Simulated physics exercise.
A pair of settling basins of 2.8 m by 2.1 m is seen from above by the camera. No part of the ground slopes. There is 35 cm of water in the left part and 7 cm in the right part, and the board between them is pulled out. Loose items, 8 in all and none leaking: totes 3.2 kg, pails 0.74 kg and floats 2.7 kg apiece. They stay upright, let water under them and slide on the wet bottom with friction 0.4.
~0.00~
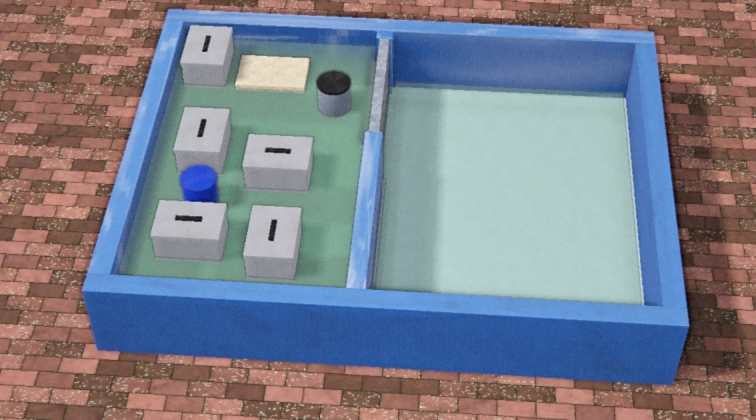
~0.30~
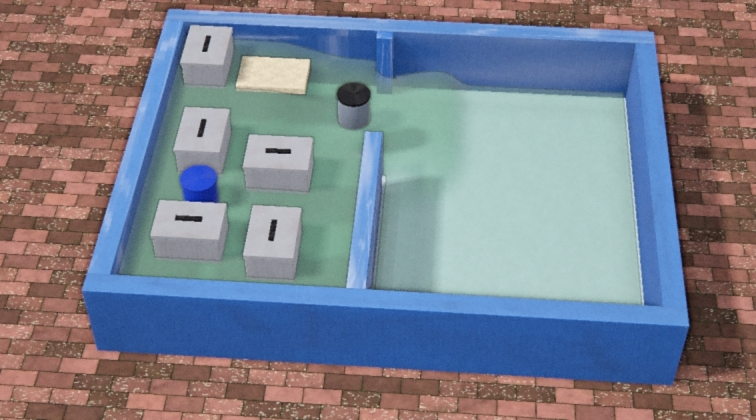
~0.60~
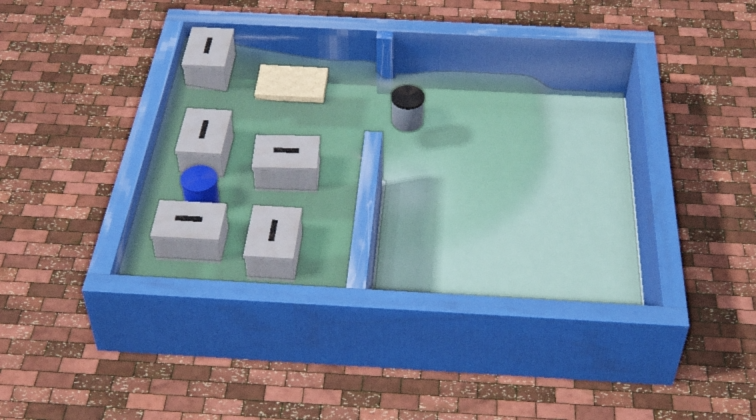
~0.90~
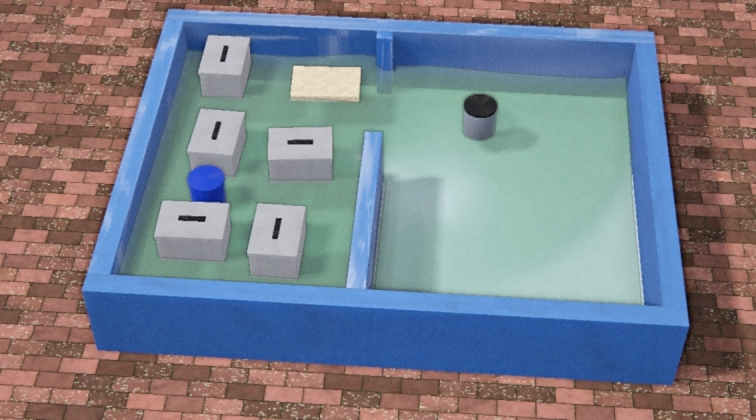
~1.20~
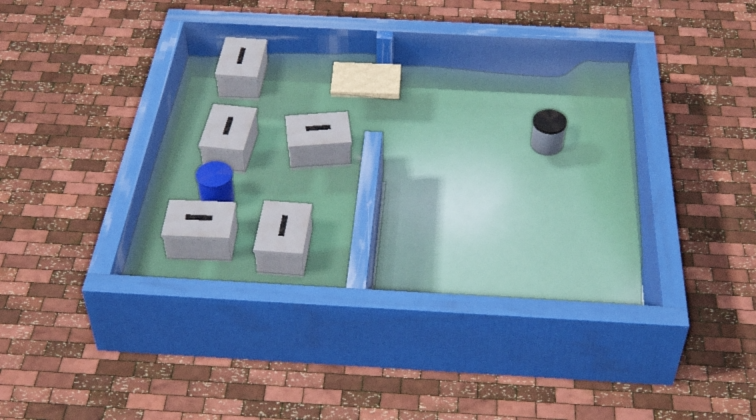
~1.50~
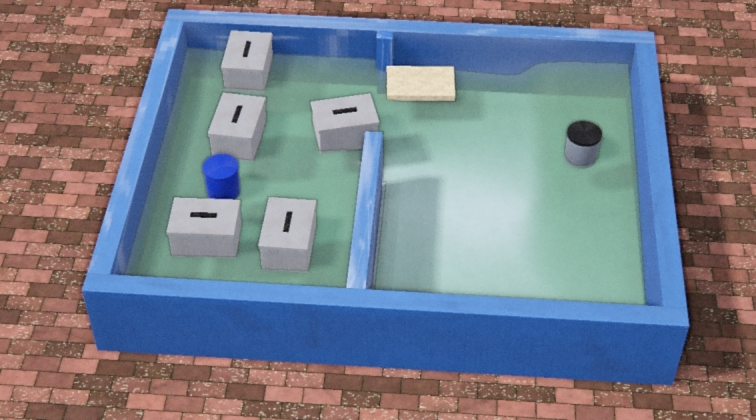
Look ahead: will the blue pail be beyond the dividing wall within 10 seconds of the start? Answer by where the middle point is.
Doesn't make it.
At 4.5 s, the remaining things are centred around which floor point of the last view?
Close to pixel (339, 220).
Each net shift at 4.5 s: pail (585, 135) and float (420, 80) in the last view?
First 120 cm, then 200 cm.
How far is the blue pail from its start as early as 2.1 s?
Shift by then: About 40 cm.
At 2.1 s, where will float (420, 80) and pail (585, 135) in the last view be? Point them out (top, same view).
Estimated pixels: (524, 89) and (591, 231).
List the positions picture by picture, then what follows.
The first picture shows the blue pail at (199, 178) floats; about 1120 L in view; 0 of 8 have shifted.
The second picture shows the blue pail at (199, 178), afloat; about 1120 L in view; 1 of 8 have shifted.
The third picture shows the blue pail at (199, 178), afloat; about 1120 L in view; 3 of 8 have shifted.
The fourth picture shows the blue pail at (206, 178) floats, 4 cm from its start; about 1120 L in view; 5 of 8 have shifted.
The fifth picture shows the blue pail at (214, 174) floats, 12 cm from its start; 28 cm deep round most things; 8 of 8 have shifted.
The sixth picture shows the blue pail at (221, 166) floats, 21 cm from its start; 25 cm deep round most things; 8 of 8 have shifted.
After 2.1 s the blue pail is near (228, 144), 0.4 m from its start, afloat; 3 of 8 are over the mark; 8 afloat.
After 4.5 s the blue pail is near (239, 138), 0.5 m from its start, afloat; 3 of 8 are over the mark; 8 afloat.
After 7.0 s the blue pail is near (214, 171), 0.2 m from its start, afloat; 3 of 8 are over the mark; 8 afloat.
After 10.0 s the blue pail is near (207, 153), 0.3 m from its start, afloat; 4 of 8 are over the mark; 8 afloat.
